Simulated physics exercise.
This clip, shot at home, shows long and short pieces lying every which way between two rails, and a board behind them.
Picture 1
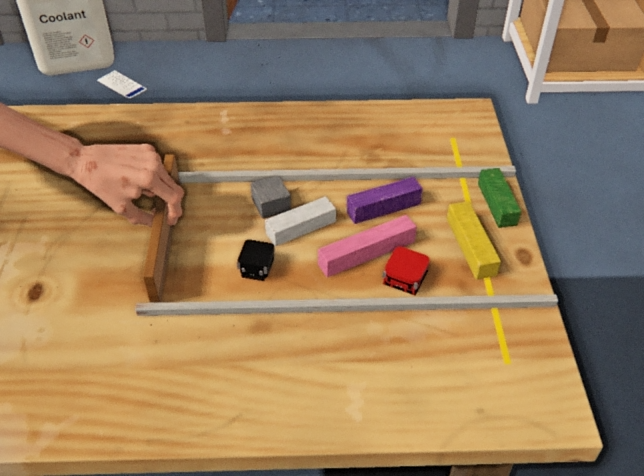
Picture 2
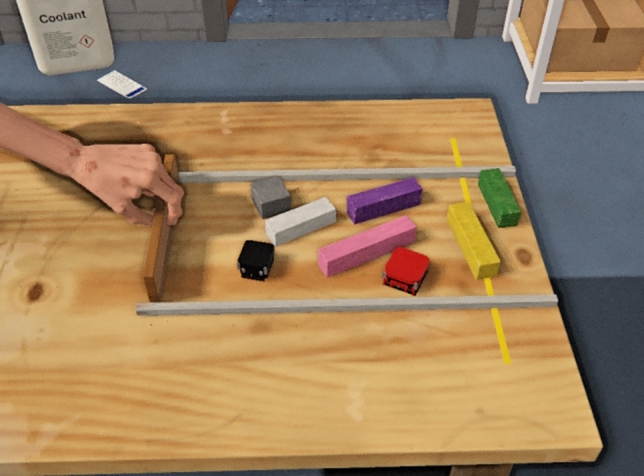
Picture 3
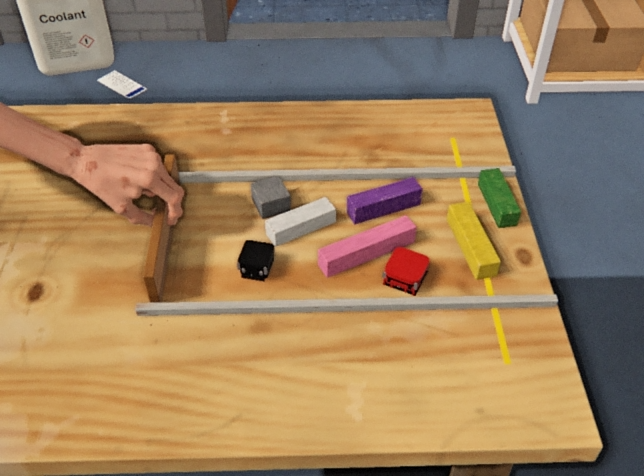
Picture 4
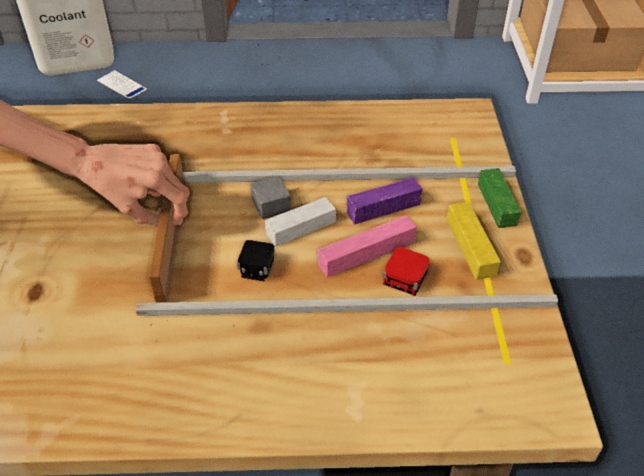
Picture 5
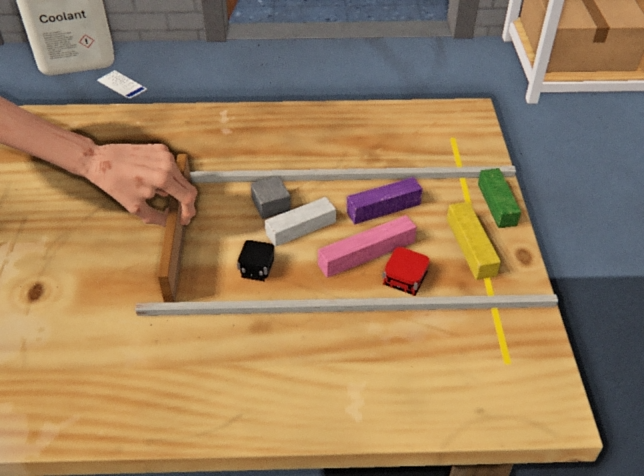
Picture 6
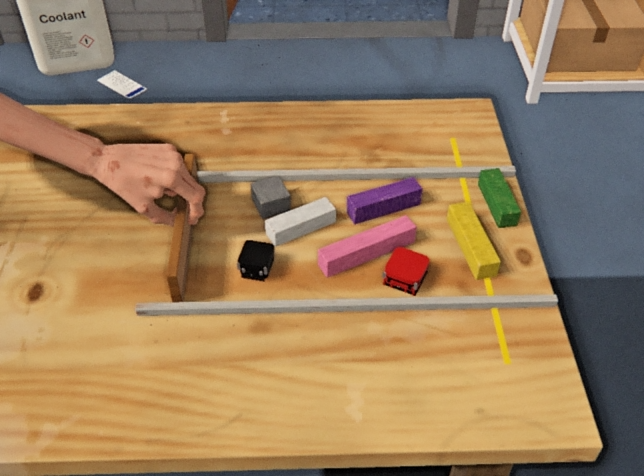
A hand held a wooden board upright behind scattered coloured blocks between two rails, keeping it still at first, then slid it slightly to the right while all the blocks stayed where they were.
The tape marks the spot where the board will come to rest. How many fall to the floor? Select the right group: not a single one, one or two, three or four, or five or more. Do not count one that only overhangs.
I expect three or else four of them will drop off.
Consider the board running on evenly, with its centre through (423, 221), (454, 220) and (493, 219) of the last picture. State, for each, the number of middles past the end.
1, 1, 5.
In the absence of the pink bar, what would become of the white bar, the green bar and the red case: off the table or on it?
Final state: White bar in place, green bar off, red case in place.
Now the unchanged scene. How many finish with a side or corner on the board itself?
Total: 3.
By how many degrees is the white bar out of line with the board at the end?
I'd put it at about 35°.
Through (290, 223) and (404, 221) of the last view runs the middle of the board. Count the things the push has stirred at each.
Up to then 5, and up to the other point 8.
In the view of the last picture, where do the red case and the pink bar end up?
About (552, 278), and the other about (535, 229).
Early on, none off yet; green bar at rest near (499, 198); yellow bar at rest near (472, 240); red case at rest near (406, 271).
Finally, the number that fall off is three or four; lost, purple bar, yellow bar and green bar.
